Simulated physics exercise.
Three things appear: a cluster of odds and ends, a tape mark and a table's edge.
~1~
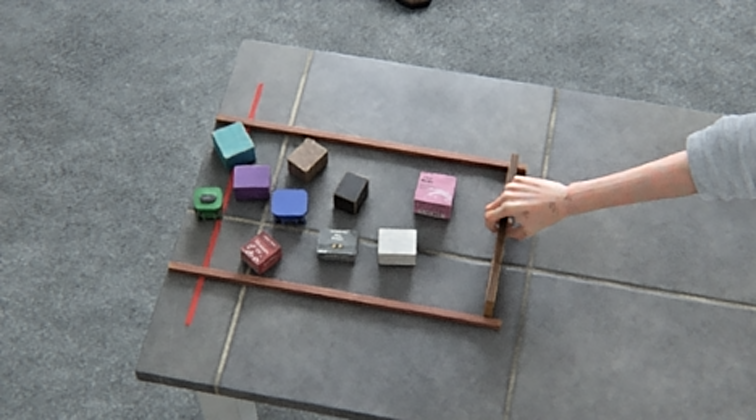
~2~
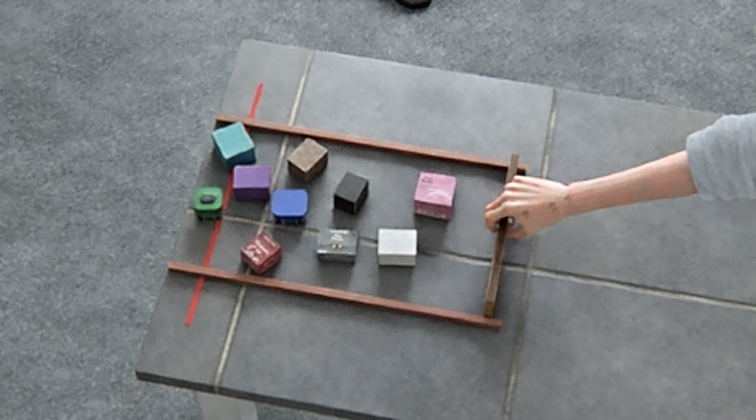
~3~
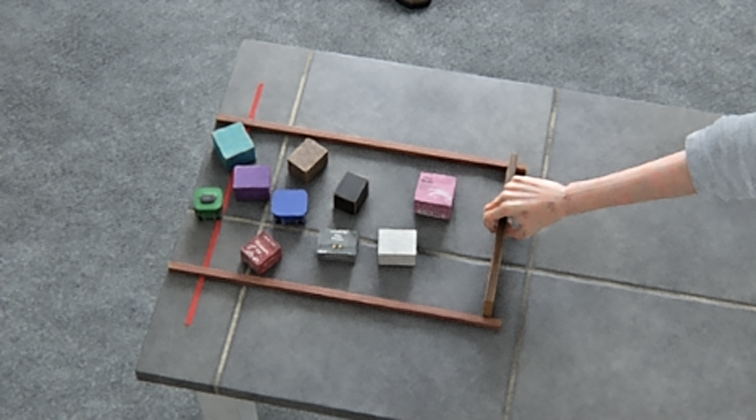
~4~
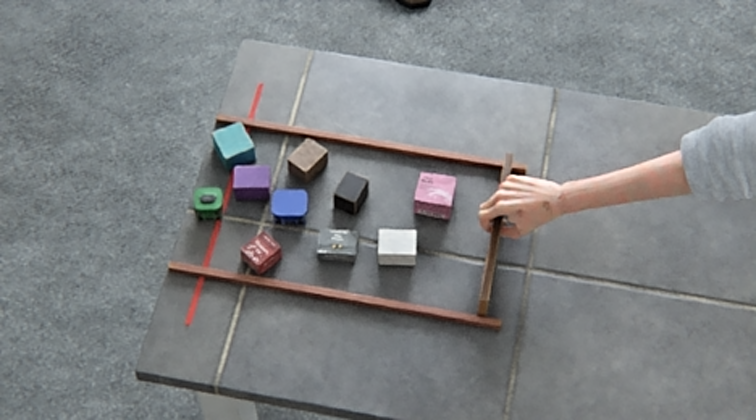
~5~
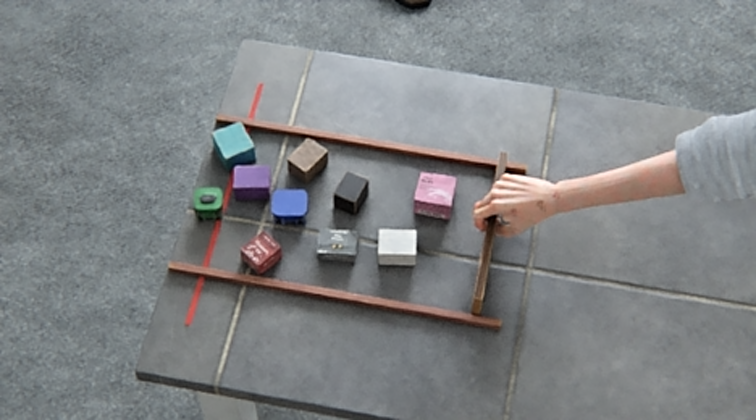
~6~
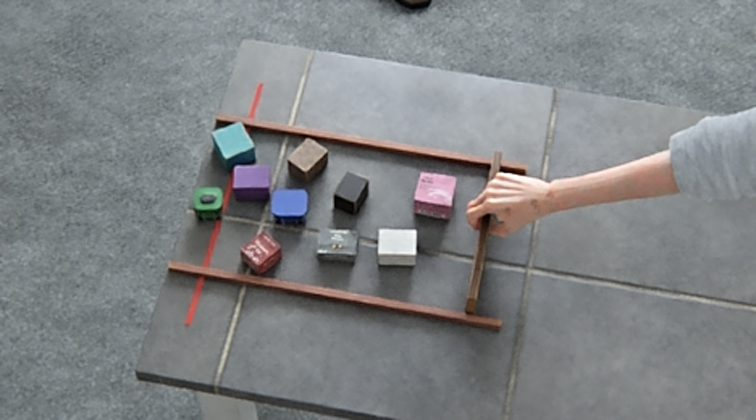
A hand slides a wooden bar slightly left between two rails toward several small blocks.
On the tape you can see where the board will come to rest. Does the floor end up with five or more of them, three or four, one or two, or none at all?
The floor ends up with five or more.
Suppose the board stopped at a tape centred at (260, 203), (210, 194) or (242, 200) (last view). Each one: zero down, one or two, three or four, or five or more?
For each place: Just one or two; five or more; three to four.
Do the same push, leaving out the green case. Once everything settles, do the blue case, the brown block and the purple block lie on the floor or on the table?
Blue case - gone; brown block - safe; purple block - gone.
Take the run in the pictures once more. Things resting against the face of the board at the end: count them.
It is in contact with 4.
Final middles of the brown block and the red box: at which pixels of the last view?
The brown block stops around (228, 130); the red box around (194, 250).
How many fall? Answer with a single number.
Count: 6.
Early on, none off yet; green case at rest near (209, 204); turquoise block at rest near (234, 146); purple block at rest near (252, 183).
Finally, the number that fall off is five or more; lost, black block, grey box, blue case, purple block, turquoise block and green case.
